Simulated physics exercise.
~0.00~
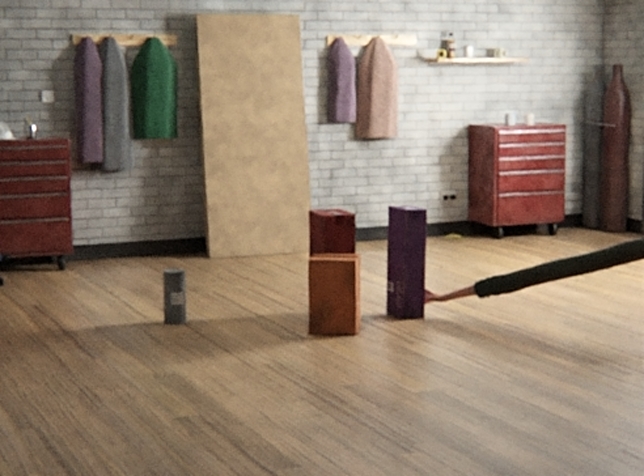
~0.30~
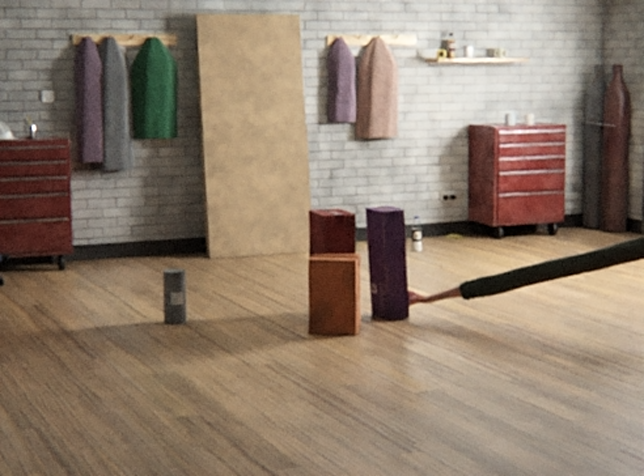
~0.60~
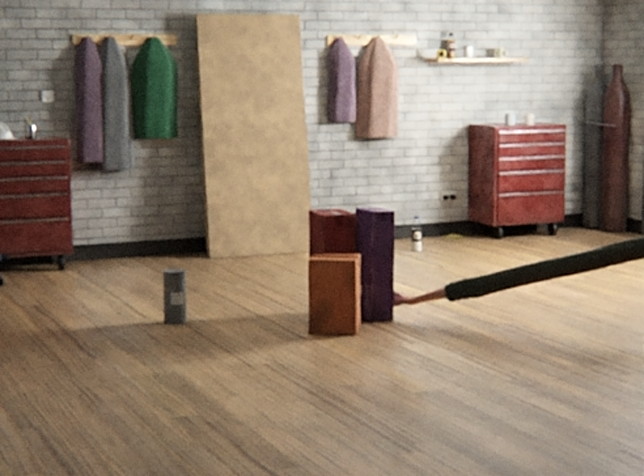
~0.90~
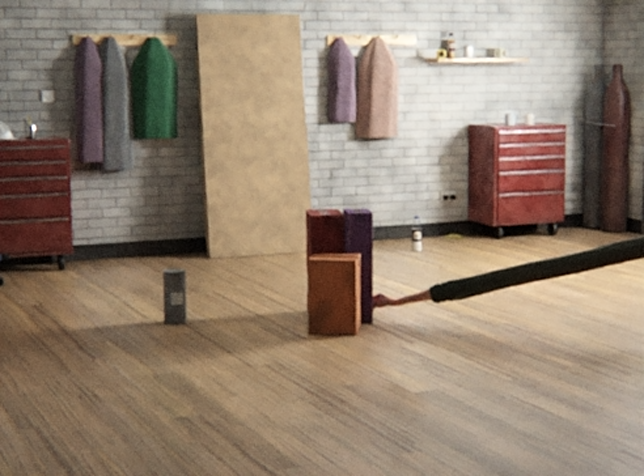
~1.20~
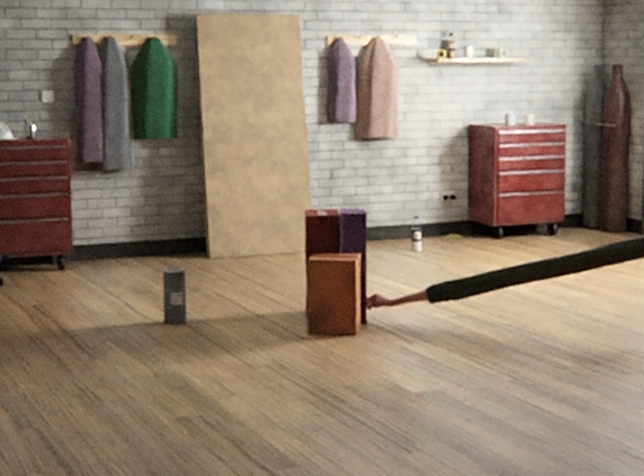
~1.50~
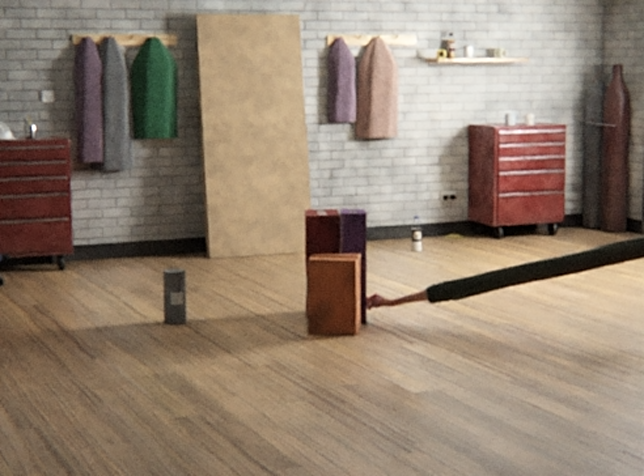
We see a hand on a dark-sleeved arm push a tall purple box left across a wooden floor, behind an orange box and up against a red one, which barely shifts. The purple box ends upright beside it, the hand still close, while a grey canister stands untouched.
